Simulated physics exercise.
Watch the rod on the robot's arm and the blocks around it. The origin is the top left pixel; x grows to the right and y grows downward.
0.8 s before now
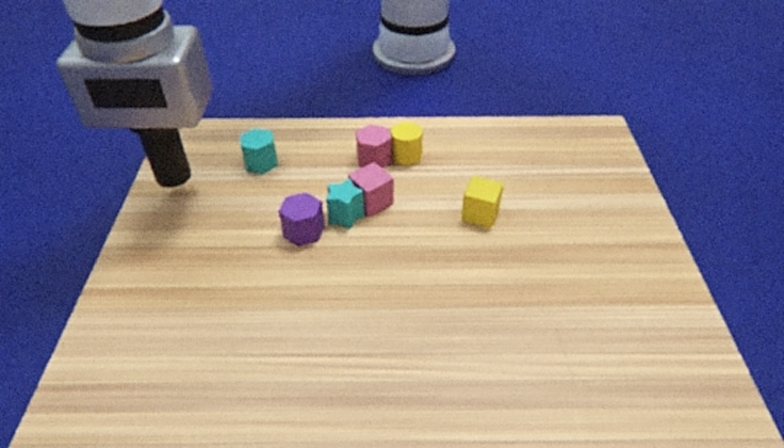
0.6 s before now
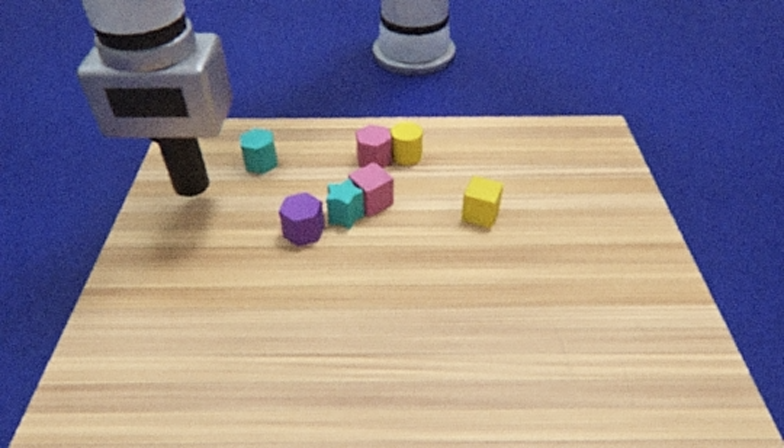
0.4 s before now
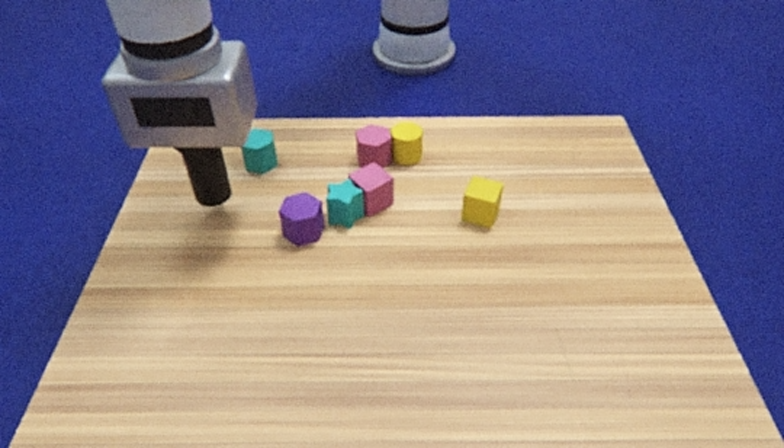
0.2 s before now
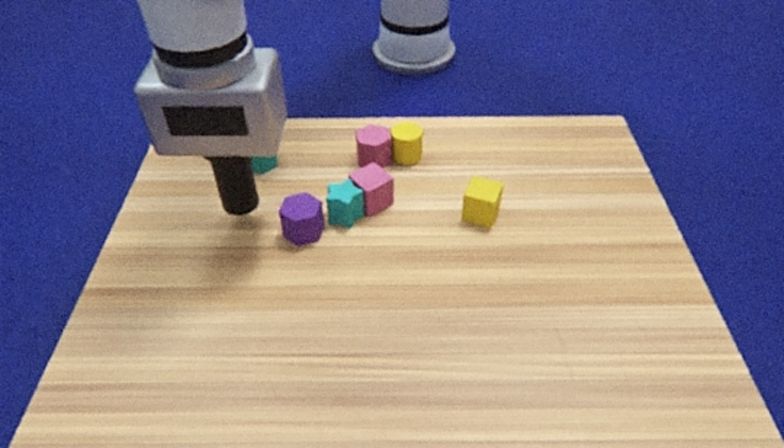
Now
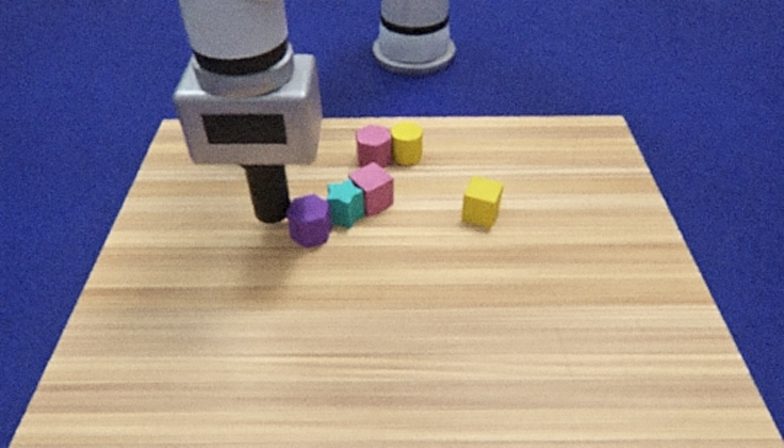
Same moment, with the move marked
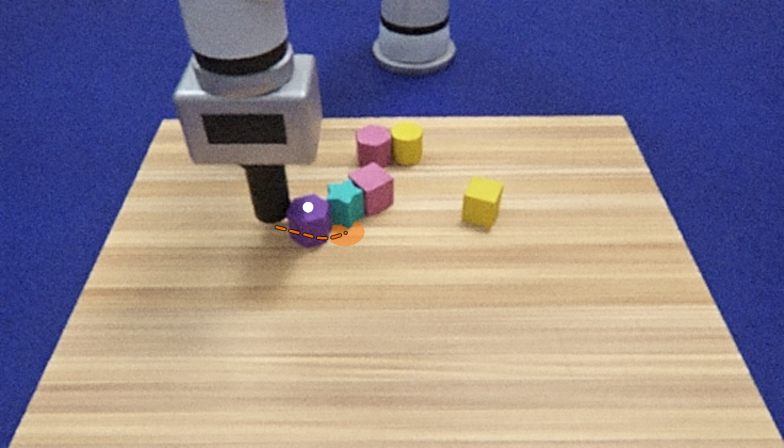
On a wooden board, a robot arm's rod moves right and nudges a purple block.
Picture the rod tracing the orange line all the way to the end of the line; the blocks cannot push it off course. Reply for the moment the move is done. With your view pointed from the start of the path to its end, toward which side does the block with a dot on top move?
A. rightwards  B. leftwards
A: Rightwards.
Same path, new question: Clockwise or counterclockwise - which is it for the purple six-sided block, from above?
Clockwise.
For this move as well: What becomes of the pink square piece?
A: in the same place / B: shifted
Letter B.
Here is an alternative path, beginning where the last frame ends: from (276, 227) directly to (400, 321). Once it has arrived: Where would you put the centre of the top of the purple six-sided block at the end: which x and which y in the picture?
My prediction: (358, 221).
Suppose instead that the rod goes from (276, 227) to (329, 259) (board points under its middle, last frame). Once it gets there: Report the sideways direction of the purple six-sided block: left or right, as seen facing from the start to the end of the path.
The shift is to the left of that direction.
Drawn move, from (276, 227) through (299, 233) and (322, 238) to (346, 233); the dot is on the purple six-sided block.
The first path, step by step. Halfway along, rod at (308, 220); purple six-sided block at (344, 218); turquoise star-shaped block at (363, 192), turned 25° anticlockwise; pink square piece at (379, 172), turned 25° anticlockwise.
At the end, rod at (345, 217); purple six-sided block at (375, 223), turned 35° clockwise; turquoise star-shaped block at (379, 196), turned 75° anticlockwise; pink square piece at (382, 171), turned 35° anticlockwise.
